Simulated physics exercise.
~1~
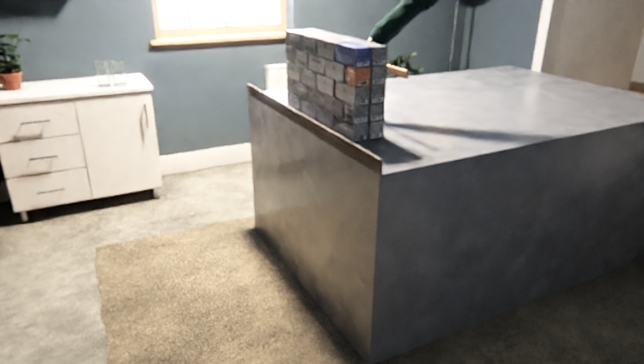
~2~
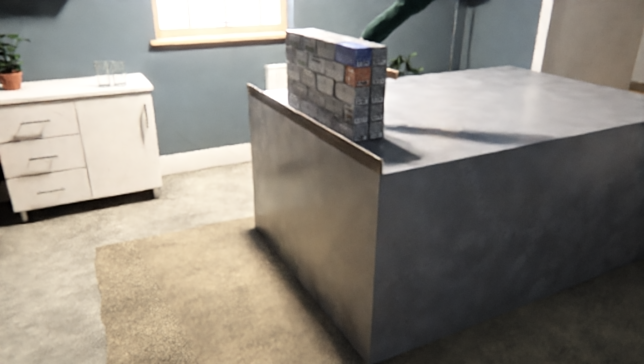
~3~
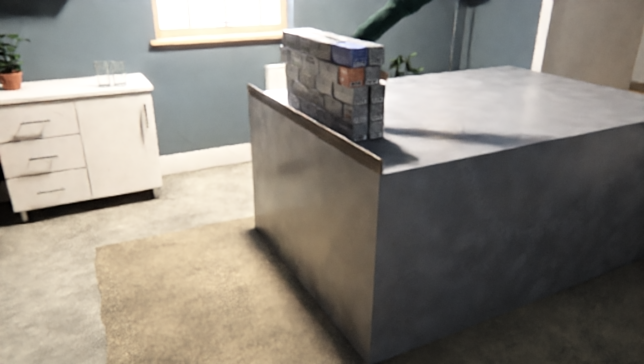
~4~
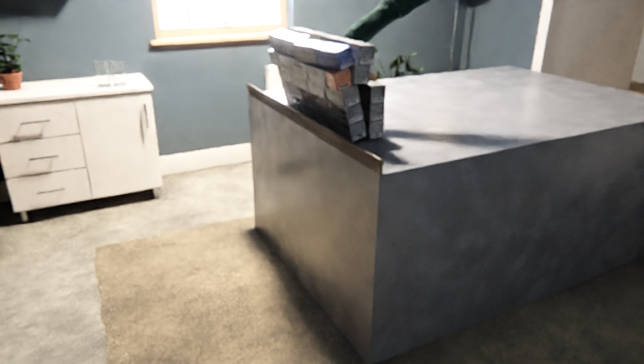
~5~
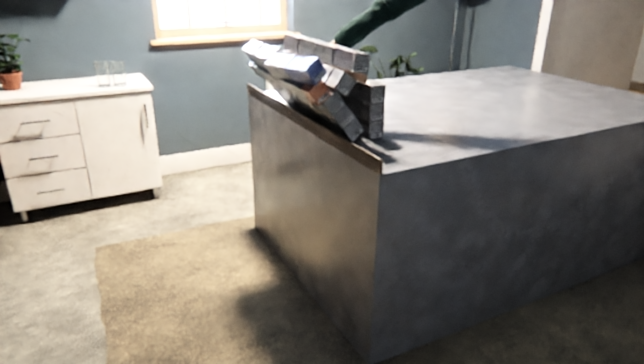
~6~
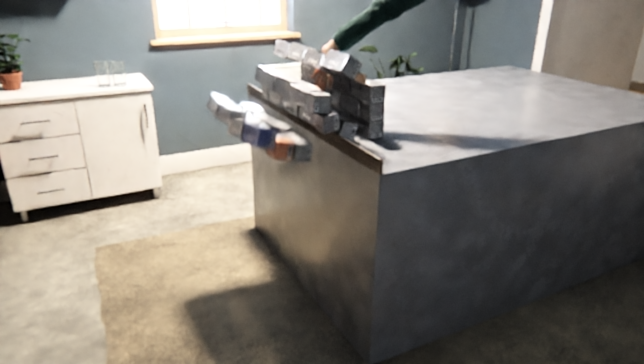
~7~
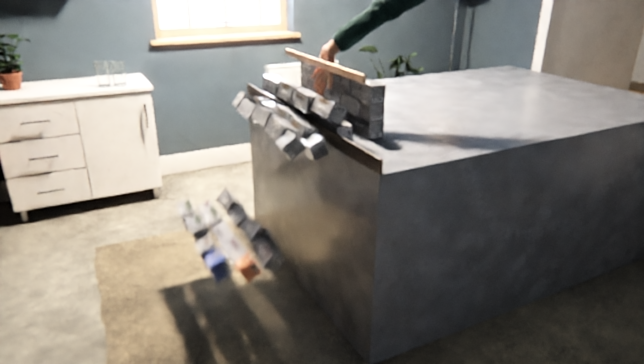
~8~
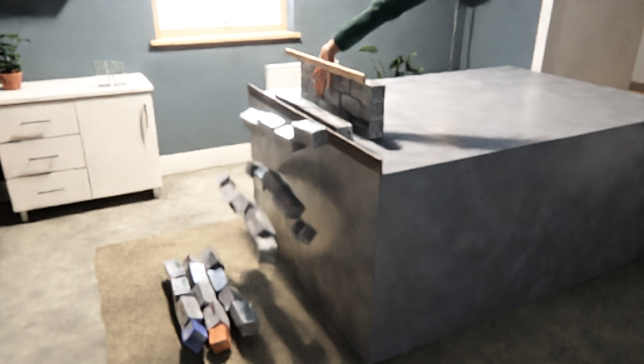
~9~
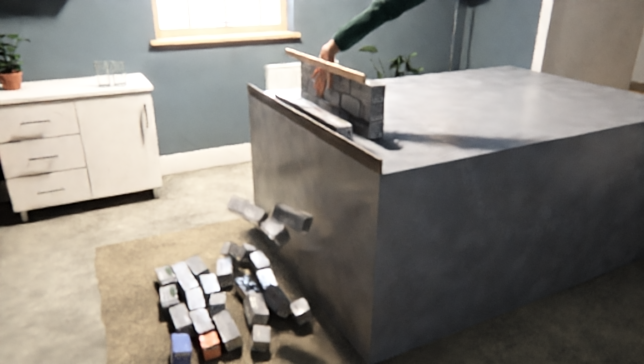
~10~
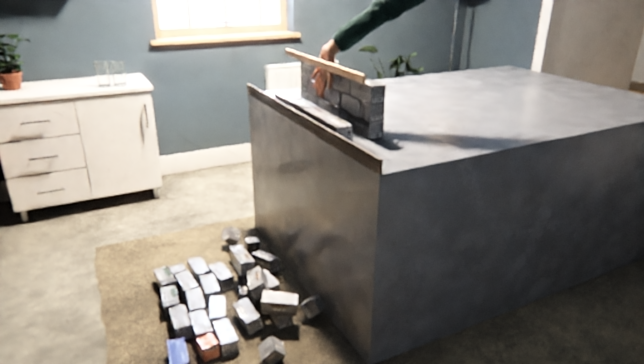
To begin with, a small wall of grey brick-like packets, with one blue and one orange label showing, stands at the edge of a large grey block in a room with a white cupboard. A green-sleeved arm reaches in from behind, and the stack begins to lean left over the low board. The upper layers tip further and spill over the edge, while a hand holding a wooden batten comes into view. The packets separate as they tumble down and land on the rug. Finally, they lie scattered there, while the lower part of the stack remains standing beside the still batten.
